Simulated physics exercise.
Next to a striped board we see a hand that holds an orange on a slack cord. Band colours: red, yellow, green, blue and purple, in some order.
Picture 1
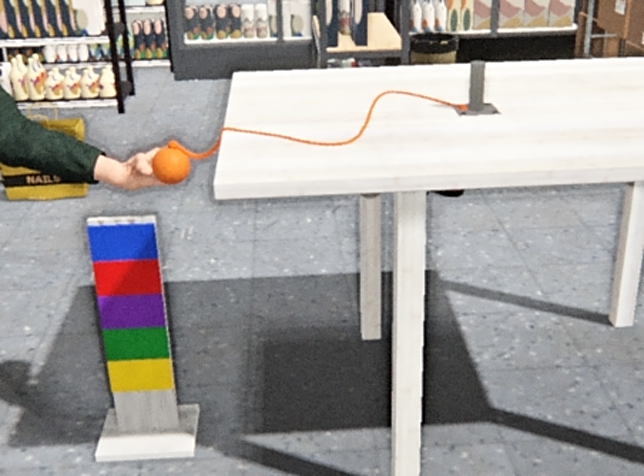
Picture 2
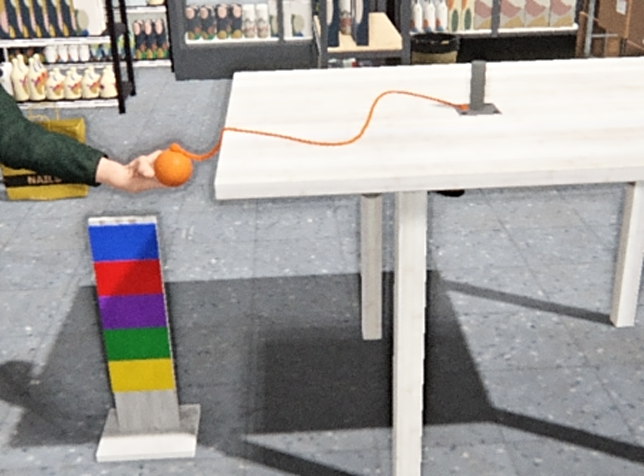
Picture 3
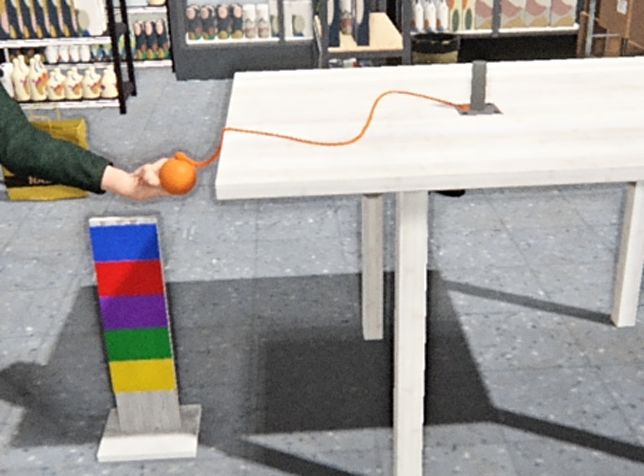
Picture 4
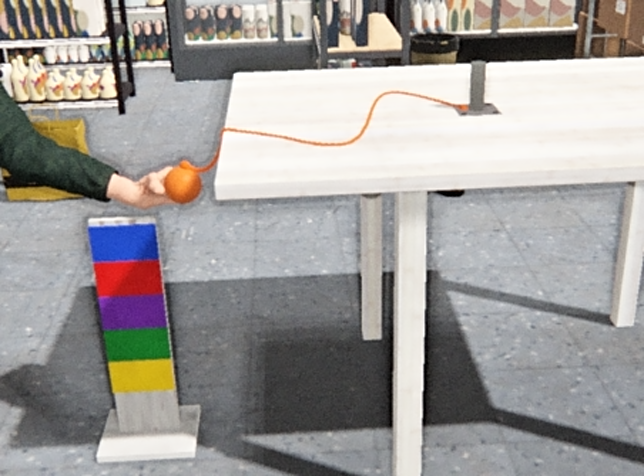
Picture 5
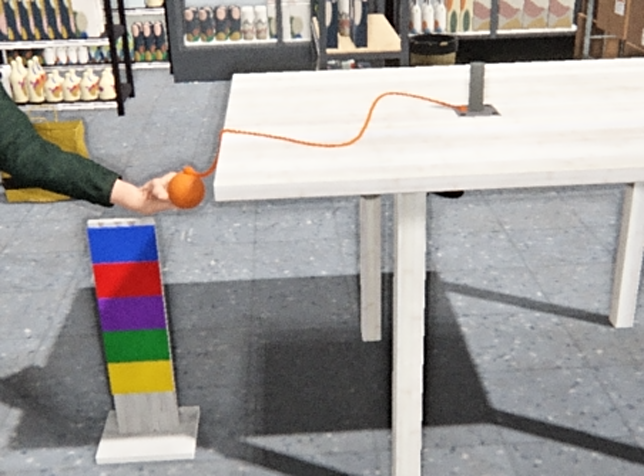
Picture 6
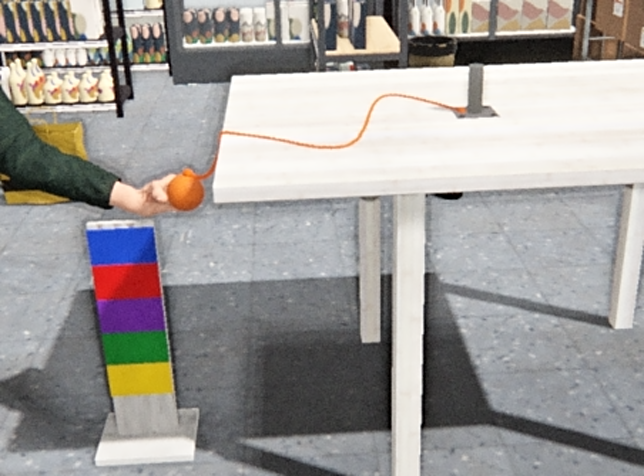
A hand holding an orange ball on a cord lowers it slightly beside a white table.
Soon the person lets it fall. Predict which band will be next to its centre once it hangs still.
I would say the yellow band.
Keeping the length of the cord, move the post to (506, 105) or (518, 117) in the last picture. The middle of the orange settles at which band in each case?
In that order: Green; green.
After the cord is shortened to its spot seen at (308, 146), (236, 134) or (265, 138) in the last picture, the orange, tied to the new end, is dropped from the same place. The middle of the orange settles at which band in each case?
It would be blue; purple; red.
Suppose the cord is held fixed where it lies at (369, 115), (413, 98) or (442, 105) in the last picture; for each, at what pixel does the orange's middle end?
Results: (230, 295); (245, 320); (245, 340).
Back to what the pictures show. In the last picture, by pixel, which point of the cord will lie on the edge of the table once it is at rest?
Roughly (363, 131).
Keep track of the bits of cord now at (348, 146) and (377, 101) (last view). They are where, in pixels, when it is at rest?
Final positions are (227, 169) and (333, 117), in that order.
Early on, orange near (206, 368); level with yellow.
Midway, orange near (266, 330); level with green.
Near the end, orange near (233, 356); level with yellow.
Finally, orange near (246, 356); level with yellow. Its middle rests at the yellow band.
